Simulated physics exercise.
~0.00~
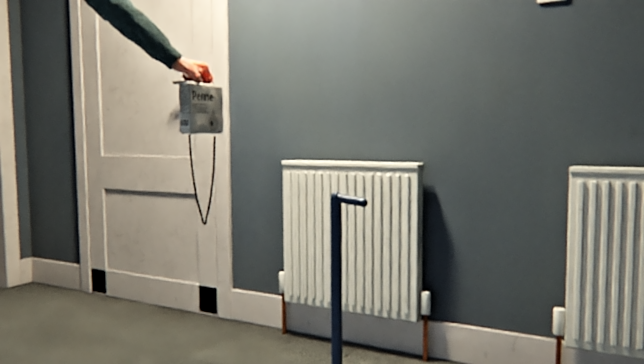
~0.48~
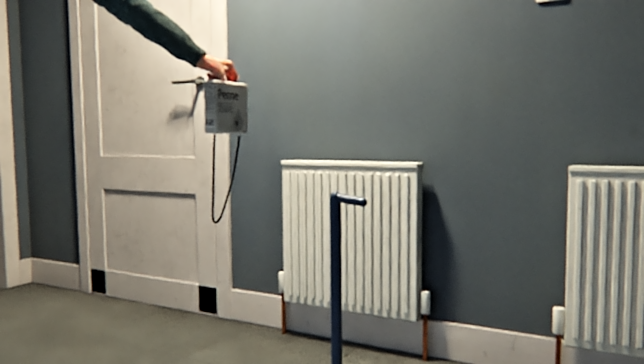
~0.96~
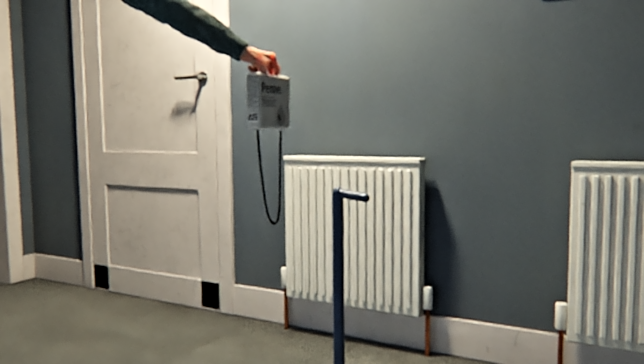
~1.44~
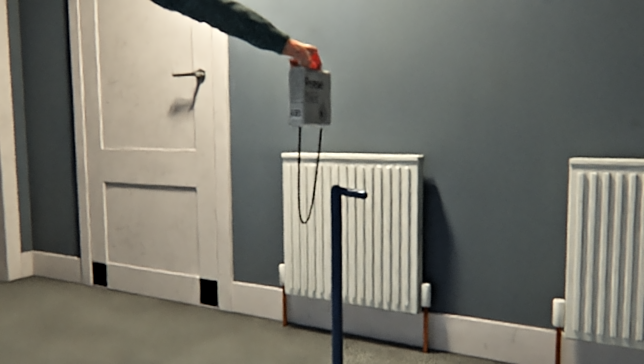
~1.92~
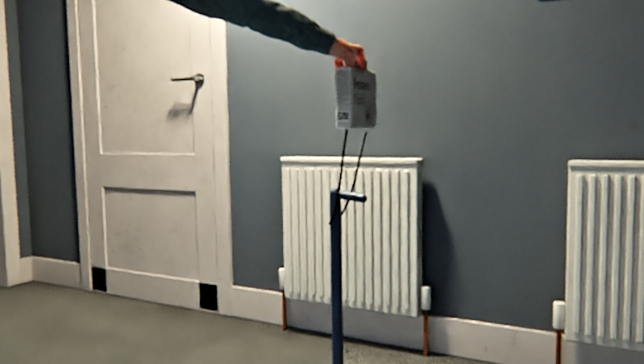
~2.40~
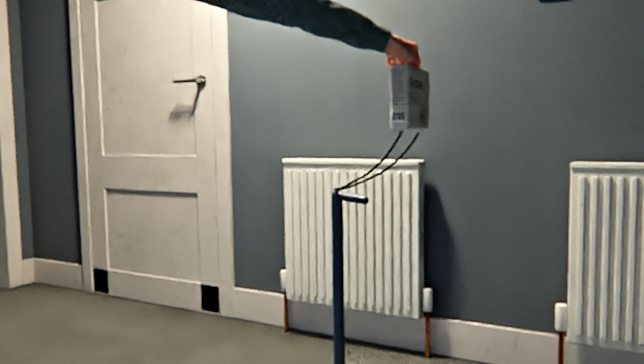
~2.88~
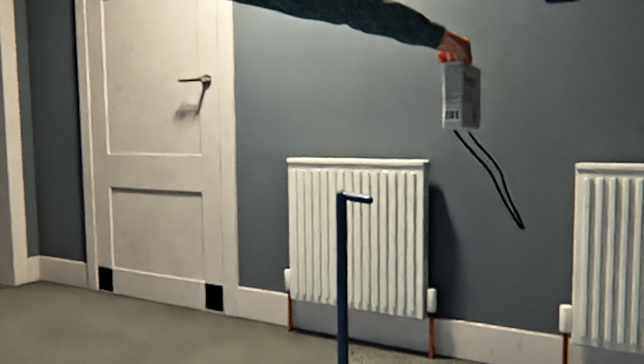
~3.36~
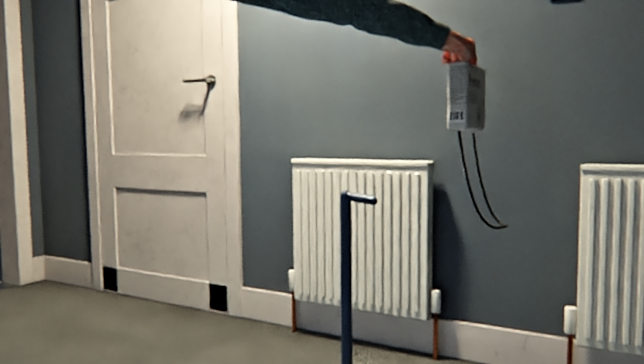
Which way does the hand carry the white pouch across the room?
The hand carries the white pouch to the right, from in front of the door to beyond the blue post.
